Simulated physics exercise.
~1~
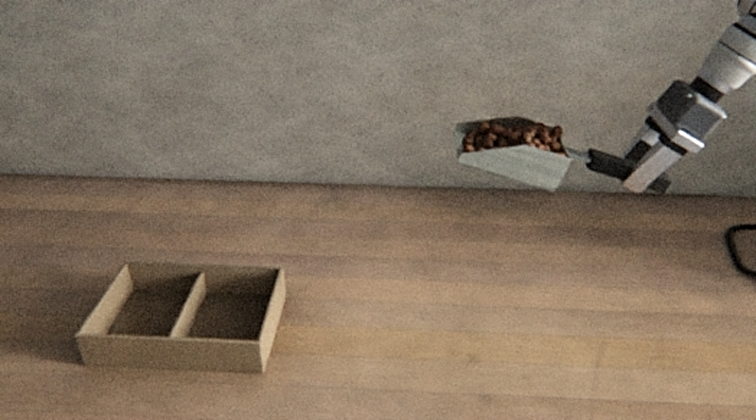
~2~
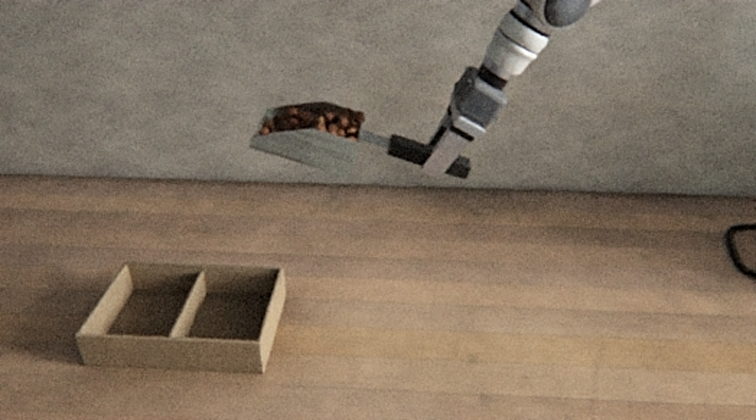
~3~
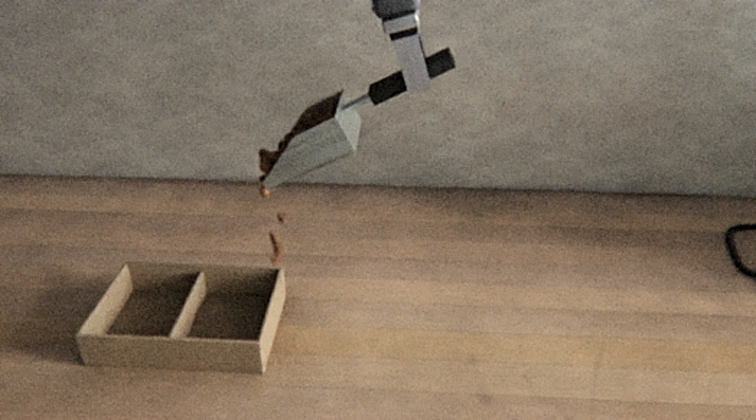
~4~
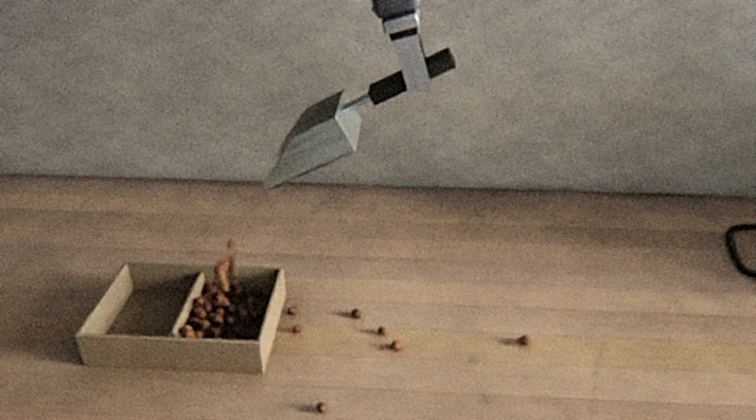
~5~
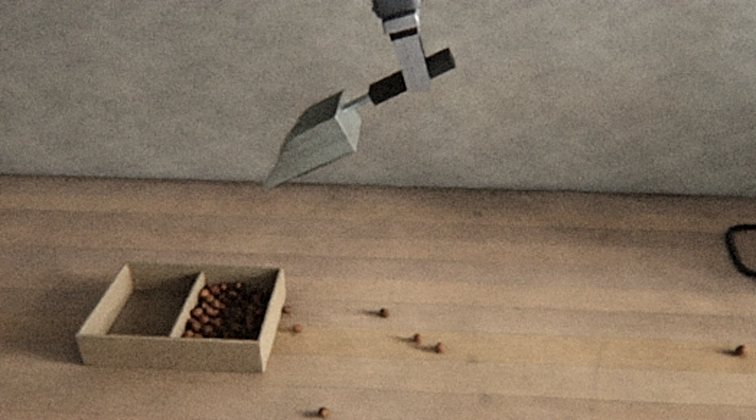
The video shows a robot arm carrying a scoop of hazelnuts leftward over a wooden table, then tilting it and pouring them into the right compartment of a divided open box, where most settle while a few scatter and roll across the tabletop.
